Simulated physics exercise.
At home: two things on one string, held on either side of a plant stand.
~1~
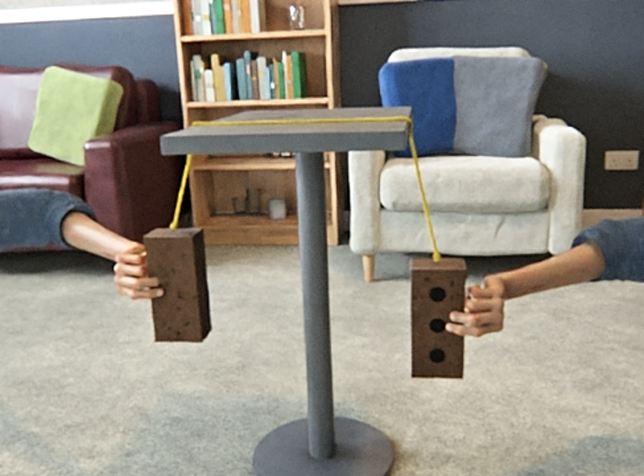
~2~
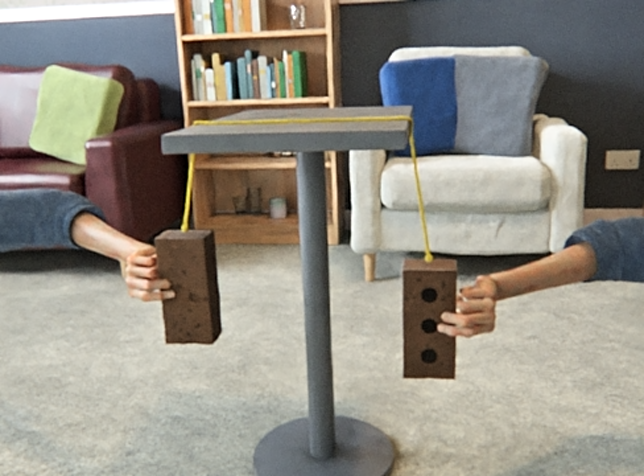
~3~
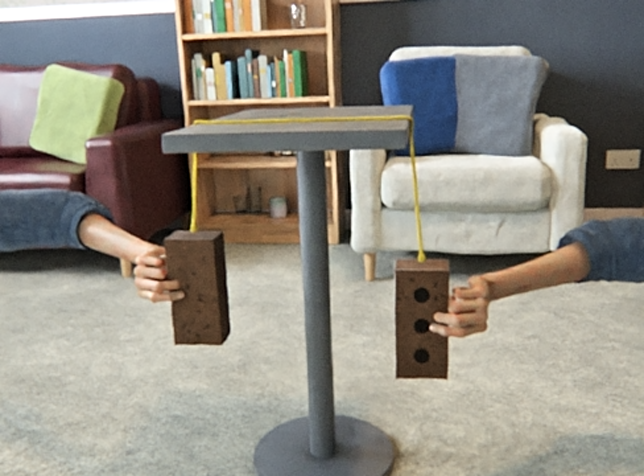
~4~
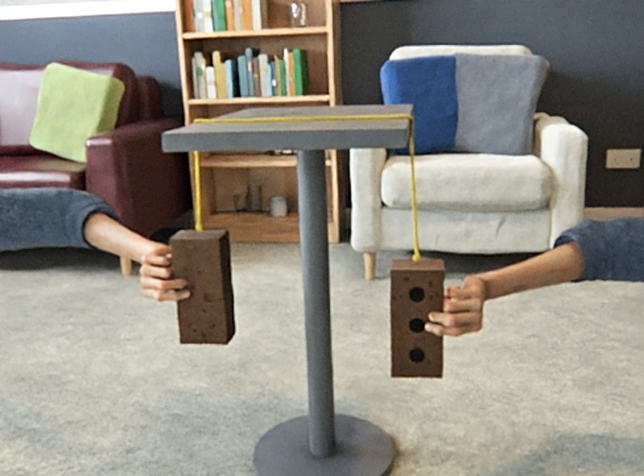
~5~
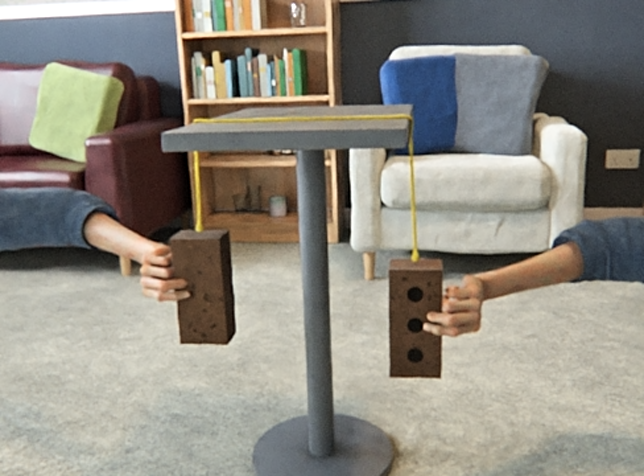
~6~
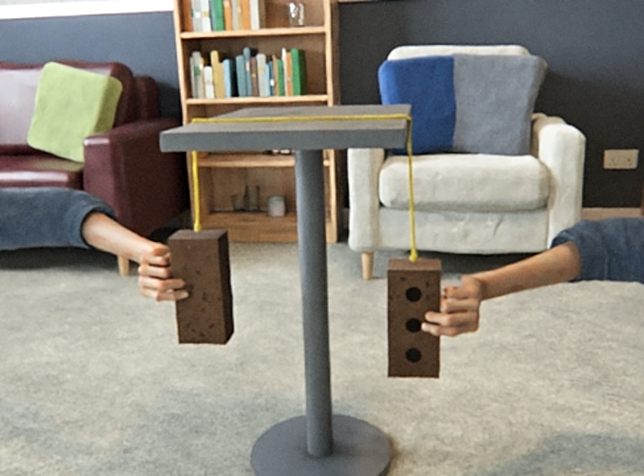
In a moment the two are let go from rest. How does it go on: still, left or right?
The string hangs still.
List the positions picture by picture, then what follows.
Left brick (179, 285); right brick (437, 319); string over the top (314, 122), in the first picture.
Left brick (190, 287); right brick (429, 319), in the second picture.
Left brick (199, 288); right brick (422, 319), in the third picture.
Left brick (205, 287); right brick (417, 319), in the fourth picture.
Left brick (205, 287); right brick (415, 319), in the fifth picture.
Left brick (203, 287); right brick (414, 319); string over the top (313, 119), in the sixth picture.
Then, 0.44 s past the final frame, left brick at the same height near (209, 288); right brick at the same height near (407, 320).
Then, 0.98 s past the final frame, left brick at the same height near (205, 288); right brick at the same height near (410, 319).
Then, 1.50 s past the final frame, left brick at the same height near (208, 288); right brick at the same height near (410, 319).
When it is over, left brick at the same height near (209, 288); right brick at the same height near (404, 319). The string keeps its balance.
